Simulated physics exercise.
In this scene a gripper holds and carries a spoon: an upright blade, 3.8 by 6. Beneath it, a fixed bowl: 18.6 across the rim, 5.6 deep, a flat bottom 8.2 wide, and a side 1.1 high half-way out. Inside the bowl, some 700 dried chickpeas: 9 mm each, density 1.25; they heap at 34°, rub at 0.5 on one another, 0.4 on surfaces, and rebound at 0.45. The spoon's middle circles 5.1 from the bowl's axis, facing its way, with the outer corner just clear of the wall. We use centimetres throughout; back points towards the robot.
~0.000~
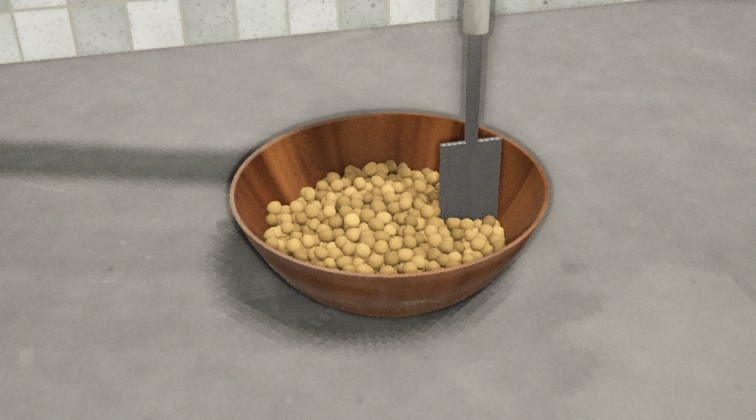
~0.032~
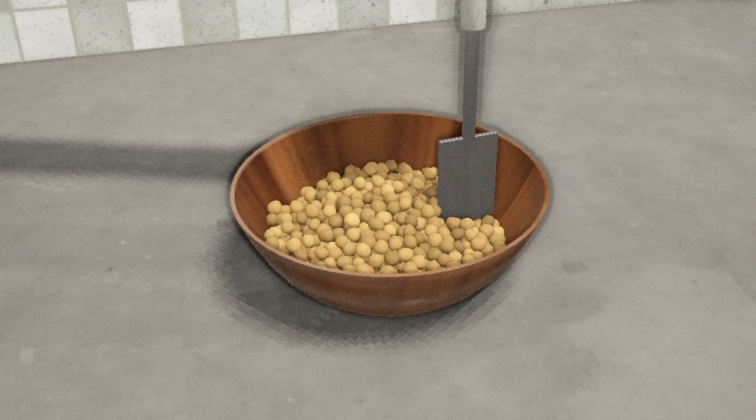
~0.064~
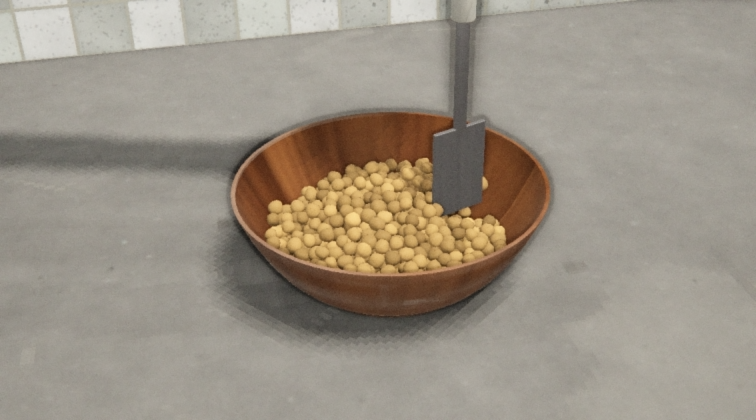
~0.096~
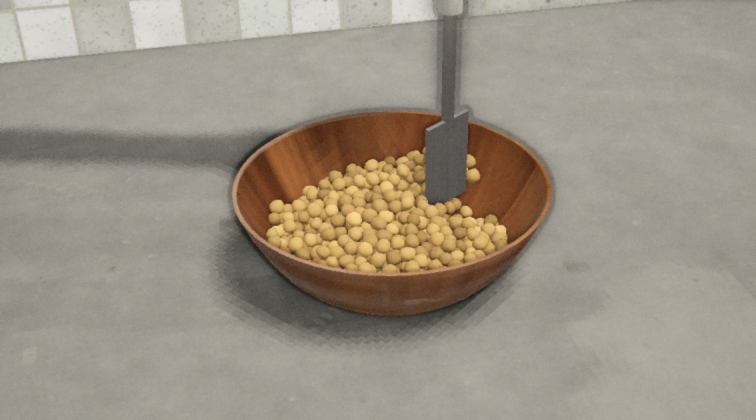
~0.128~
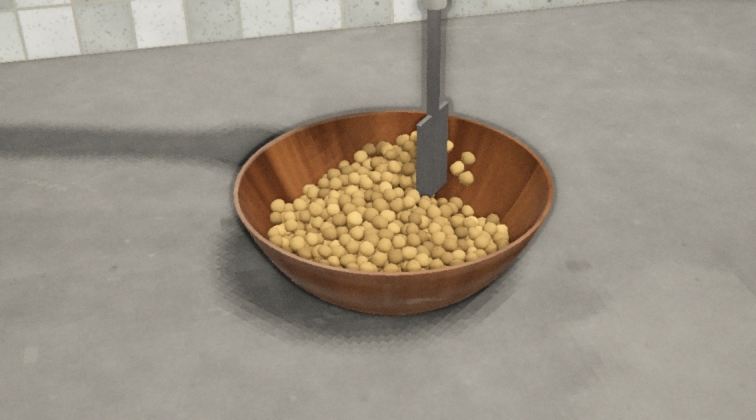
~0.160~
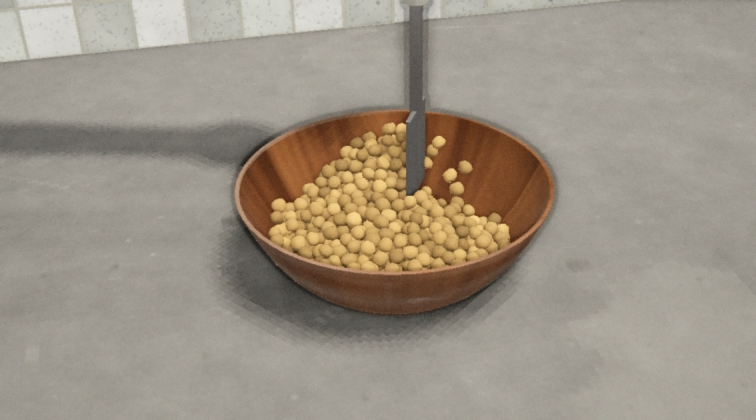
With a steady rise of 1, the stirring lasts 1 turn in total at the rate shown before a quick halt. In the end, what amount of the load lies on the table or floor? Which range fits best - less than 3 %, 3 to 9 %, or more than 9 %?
The range that fits is 3 to 9 %.
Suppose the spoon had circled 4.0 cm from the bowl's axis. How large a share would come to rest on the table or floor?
Roughly 0 percent, I'd expect.
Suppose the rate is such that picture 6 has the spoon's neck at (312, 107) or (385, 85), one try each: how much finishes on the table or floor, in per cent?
Roughly 25 per cent on the first try and 15 per cent on the second.
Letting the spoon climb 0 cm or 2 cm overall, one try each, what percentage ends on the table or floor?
10 % and 0 %.
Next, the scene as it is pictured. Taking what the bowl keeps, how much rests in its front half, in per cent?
Roughly 45 per cent.
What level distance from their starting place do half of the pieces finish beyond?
Roughly 4 cm, measured level.
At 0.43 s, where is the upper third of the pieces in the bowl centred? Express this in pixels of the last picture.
Around (323, 234).
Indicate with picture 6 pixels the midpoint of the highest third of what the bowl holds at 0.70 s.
Centre, approx.: (465, 231).
After 0.43 s, 177° round, highest piece 8 above the table; 691 in the bowl, 1 on the table or floor, 5 in flight or on the tool.
After 0.70 s, 293° round, highest piece 7 above the table; 665 in the bowl, 26 on the table or floor, 6 in flight or on the tool.
After 1.03 s, 0° round, highest piece 6 above the table; 657 in the bowl, 40 on the table or floor.
After 1.73 s, 0° round, highest piece 5 above the table; 657 in the bowl, 40 on the table or floor.
At rest, 657 in the bowl, 40 on the table or floor. That is 6 % on the table or floor.
